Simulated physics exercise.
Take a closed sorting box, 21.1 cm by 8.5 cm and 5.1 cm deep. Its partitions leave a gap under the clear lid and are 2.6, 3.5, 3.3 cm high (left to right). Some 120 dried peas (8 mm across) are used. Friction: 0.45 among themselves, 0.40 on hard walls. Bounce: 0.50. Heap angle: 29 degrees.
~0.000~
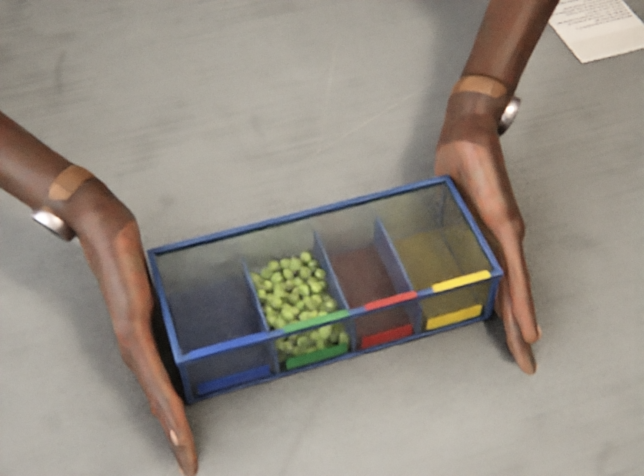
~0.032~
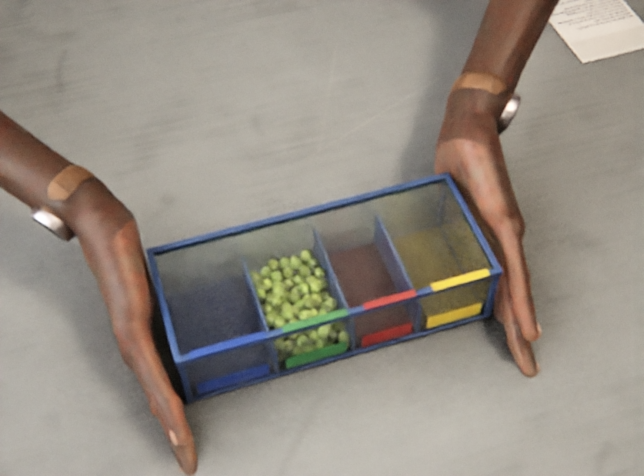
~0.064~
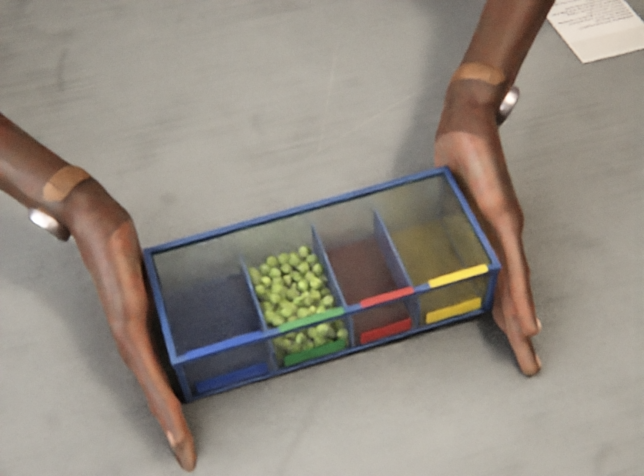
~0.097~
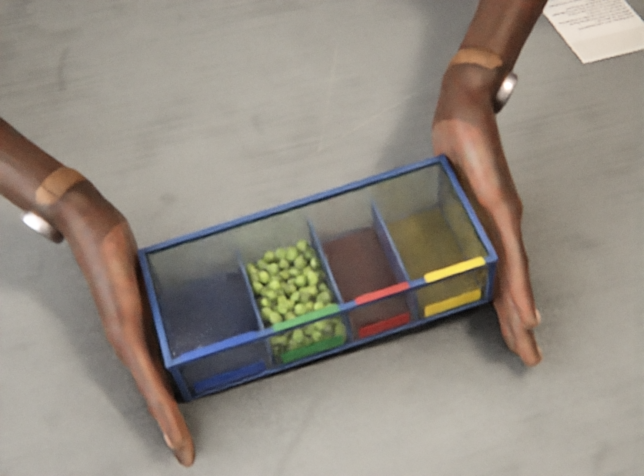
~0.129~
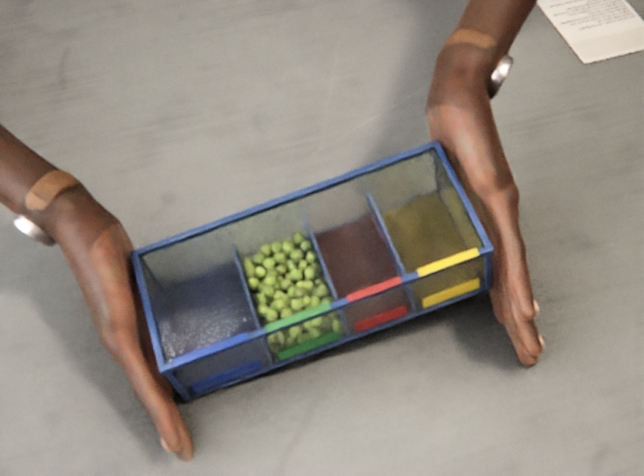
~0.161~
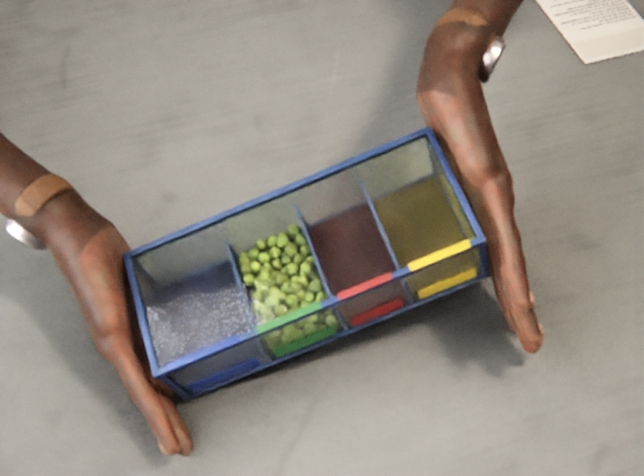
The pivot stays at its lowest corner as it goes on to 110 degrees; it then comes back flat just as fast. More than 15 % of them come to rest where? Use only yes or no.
Red: No; blue: Yes; green: No; yellow: No.
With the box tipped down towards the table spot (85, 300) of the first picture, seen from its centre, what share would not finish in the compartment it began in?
That would be close to 95 per cent.
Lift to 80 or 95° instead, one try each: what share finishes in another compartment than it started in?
About 50 and 85 per cent.
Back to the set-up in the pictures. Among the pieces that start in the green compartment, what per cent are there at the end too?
That comes out at about 10 percent.
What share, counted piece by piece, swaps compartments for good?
Near 95 per cent, all told.
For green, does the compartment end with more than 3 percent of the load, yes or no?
Note, green: Confirmed.
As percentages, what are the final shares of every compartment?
Red 0; blue 95; green 5; yellow 0 (per cent).
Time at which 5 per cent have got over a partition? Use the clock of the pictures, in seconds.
0.65 s or so.
After 0.79 s, tilt 110 degrees; blue 55 %, green 45 %.
After 1.22 s, tilt 48 degrees; blue 90 %, green 10 %.
After 1.72 s, tilt 0 degrees; blue 95 %, green 5 %.
At rest (2.3 s), red 0 %, blue 95 %, green 5 %, yellow 0 %.
